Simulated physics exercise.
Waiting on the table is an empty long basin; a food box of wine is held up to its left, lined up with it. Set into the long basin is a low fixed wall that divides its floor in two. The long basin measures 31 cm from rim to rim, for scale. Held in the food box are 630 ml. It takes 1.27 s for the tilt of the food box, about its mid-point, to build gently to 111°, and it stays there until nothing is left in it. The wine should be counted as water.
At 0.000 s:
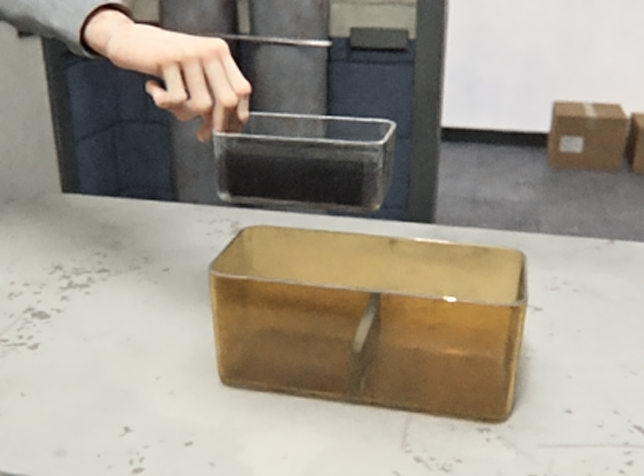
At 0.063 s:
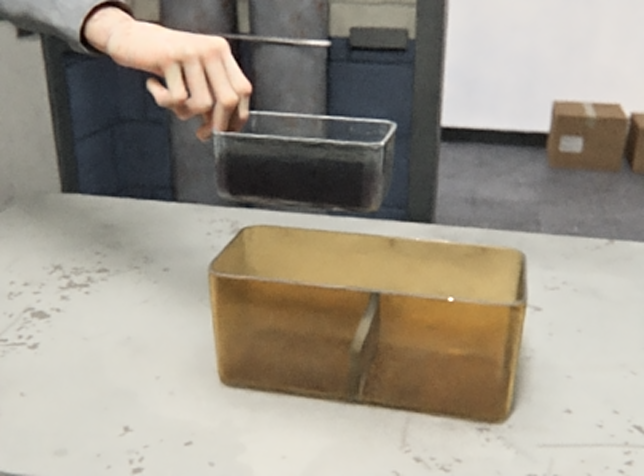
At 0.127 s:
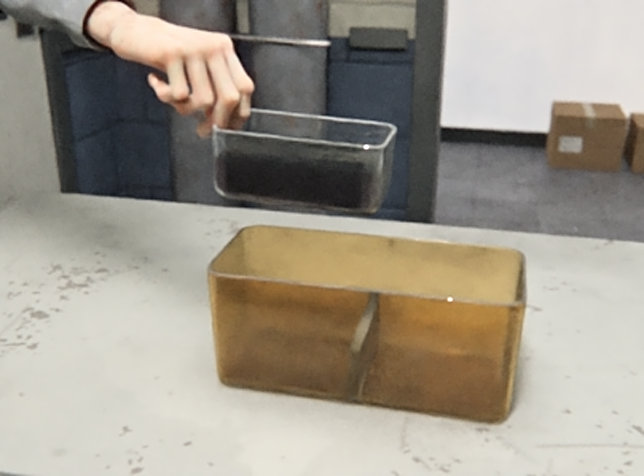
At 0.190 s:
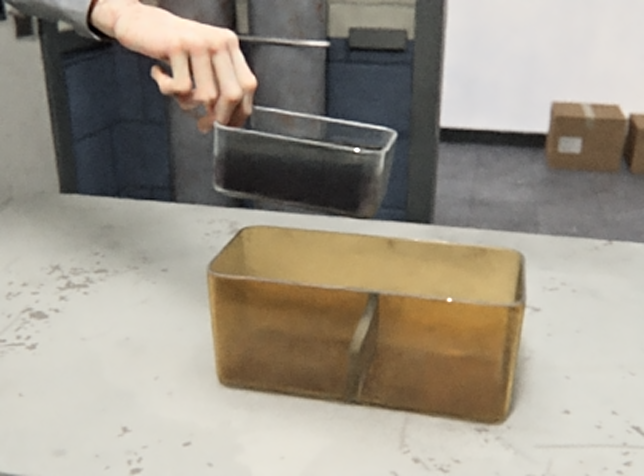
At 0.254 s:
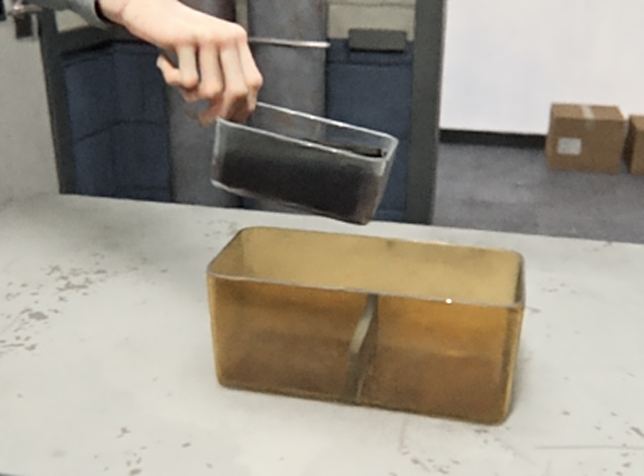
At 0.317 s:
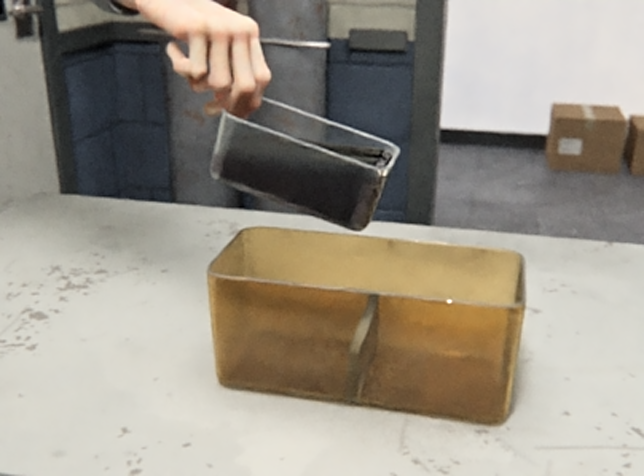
We see a hand holding a small clear container of dark liquid above a larger, empty amber basin with a divider inside, on a pale table; the hand gradually tilts the container, its right end lowering toward the basin.
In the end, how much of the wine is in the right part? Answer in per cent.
Roughly 84 percent is in the right part.
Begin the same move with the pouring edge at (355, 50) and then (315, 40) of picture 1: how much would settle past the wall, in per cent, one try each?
It comes to 75 per cent, and then 60 per cent.
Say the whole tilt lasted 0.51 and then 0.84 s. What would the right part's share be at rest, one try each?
Result: 75 per cent, then 80 per cent.
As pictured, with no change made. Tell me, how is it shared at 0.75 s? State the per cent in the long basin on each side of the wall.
Lab note: Left near 0 %, right near 42.
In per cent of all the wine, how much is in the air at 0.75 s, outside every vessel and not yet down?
At that moment, about 26 percent.
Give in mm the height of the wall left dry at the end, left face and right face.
Measured: Left around 54 mm, right around 30 mm.
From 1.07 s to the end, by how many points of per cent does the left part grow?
I'd put it at some 6 percent.
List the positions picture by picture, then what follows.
Tilt 0°; pouring edge (390, 134); surface from (231, 142) to (388, 153); the long basin's rim runs from (227, 248) to (526, 277); the wall's top is at (367, 322), in the first picture.
Tilt 1°; pouring edge (390, 135); surface from (230, 142) to (386, 154), in the second picture.
Tilt 3°; pouring edge (390, 138); surface from (230, 142) to (387, 155), in the third picture.
Tilt 6°; pouring edge (391, 144); surface from (230, 141) to (387, 157), in the fourth picture.
Tilt 11°; pouring edge (392, 152); surface from (230, 142) to (388, 159), in the fifth picture.
Tilt 16°; pouring edge (393, 161); surface from (230, 141) to (391, 160), in the sixth picture.
Then, 0.75 s in, the tilt is 71° and 32 per cent is still to pour, 0 is left of the wall and 41 right of it.
Then, 1.07 s in, the tilt is 105° and 6 per cent is still to pour, 9 is left of the wall and 83 right of it.
Then, 1.41 s in, the tilt is 111° and 0 per cent is still to pour, 15 is left of the wall and 84 right of it.
Then, 1.77 s in, the tilt is 111° and 0 per cent is still to pour, 15 is left of the wall and 84 right of it.
Finally, 15 per cent lies left of the wall, 84 right of it and 0 outside.
